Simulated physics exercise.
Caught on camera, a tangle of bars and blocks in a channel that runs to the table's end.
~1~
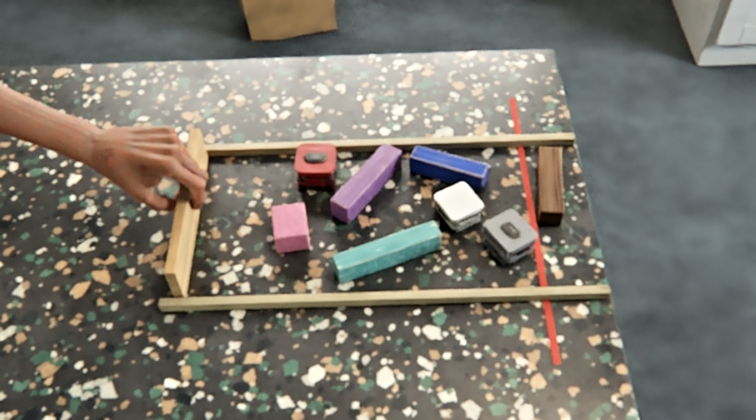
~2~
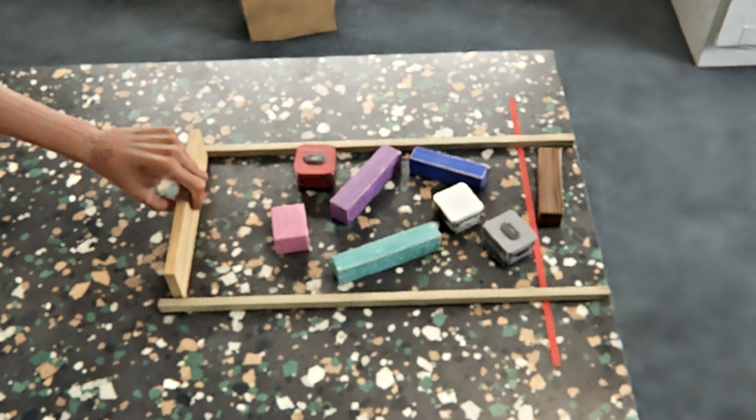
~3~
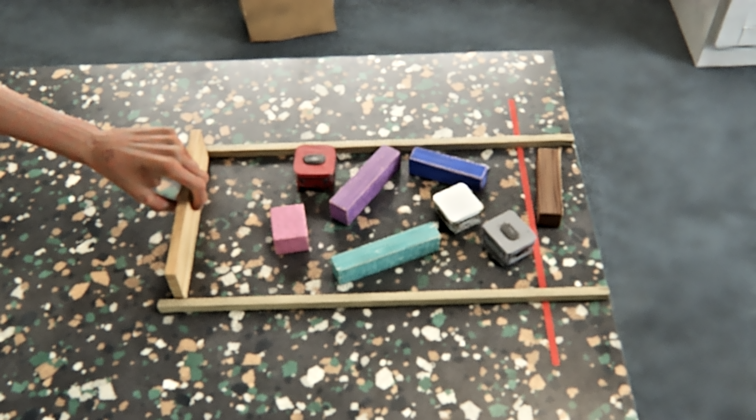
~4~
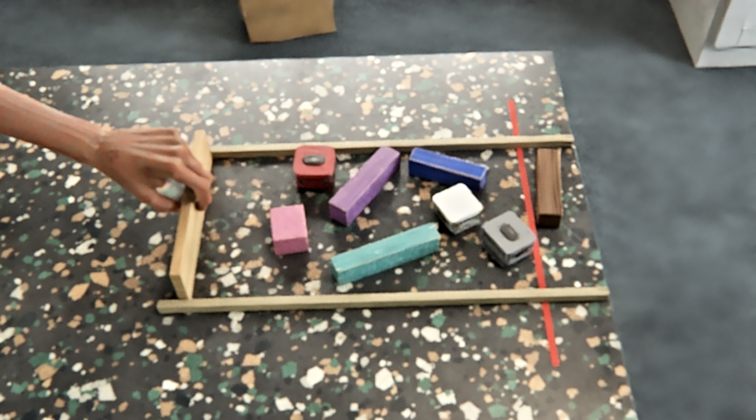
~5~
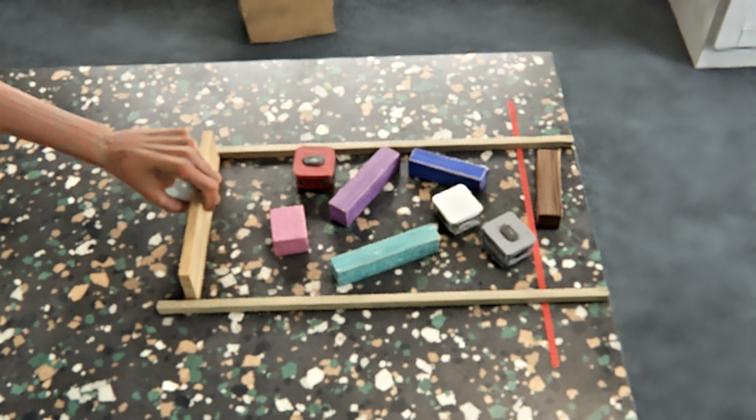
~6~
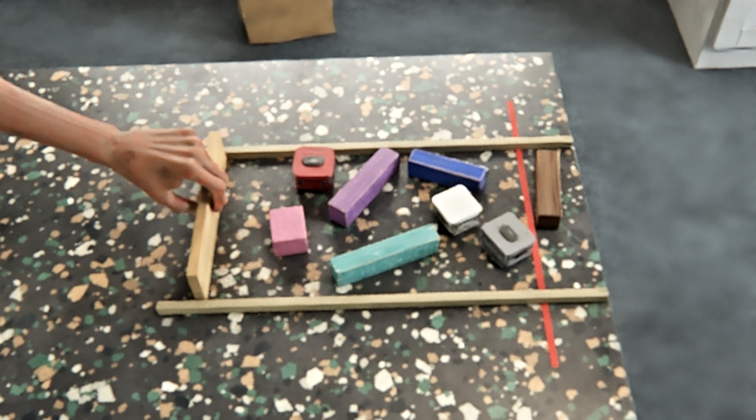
A hand reaches in from the left, holding a wooden board upright across a channel between two thin rails on a dark speckled tabletop, seen from above. Between the rails lie a red case, pink block, purple, turquoise and blue bars, and white and grey cases, with a brown stick beyond red tape at right. The hand slides the board slightly rightward, while everything else stays still.
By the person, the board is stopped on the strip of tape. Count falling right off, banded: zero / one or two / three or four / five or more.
Turns out three or four get pushed past the edge and drop.
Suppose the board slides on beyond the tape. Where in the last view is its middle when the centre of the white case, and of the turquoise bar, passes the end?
Approx. (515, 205) for the first, approx. (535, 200) for the second.
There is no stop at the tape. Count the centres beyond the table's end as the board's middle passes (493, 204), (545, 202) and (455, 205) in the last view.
Respectively 2, 6 and 0.
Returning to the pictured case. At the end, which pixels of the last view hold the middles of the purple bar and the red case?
Final spots - purple bar (577, 181), red case (542, 162).
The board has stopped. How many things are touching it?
The count is 3.
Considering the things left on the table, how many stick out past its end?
Overhanging: 2.
Soon after, none off yet; brown stick at rest near (548, 188); grey case at rest near (508, 241); white case at rest near (456, 211).
After that, none off yet; brown stick displaced a little near (565, 186); grey case displaced about its own width near (560, 234); white case displaced about its own width near (515, 211).
In the end, the number that fall off is three or four; gone, blue stick, white case, grey case and brown stick.
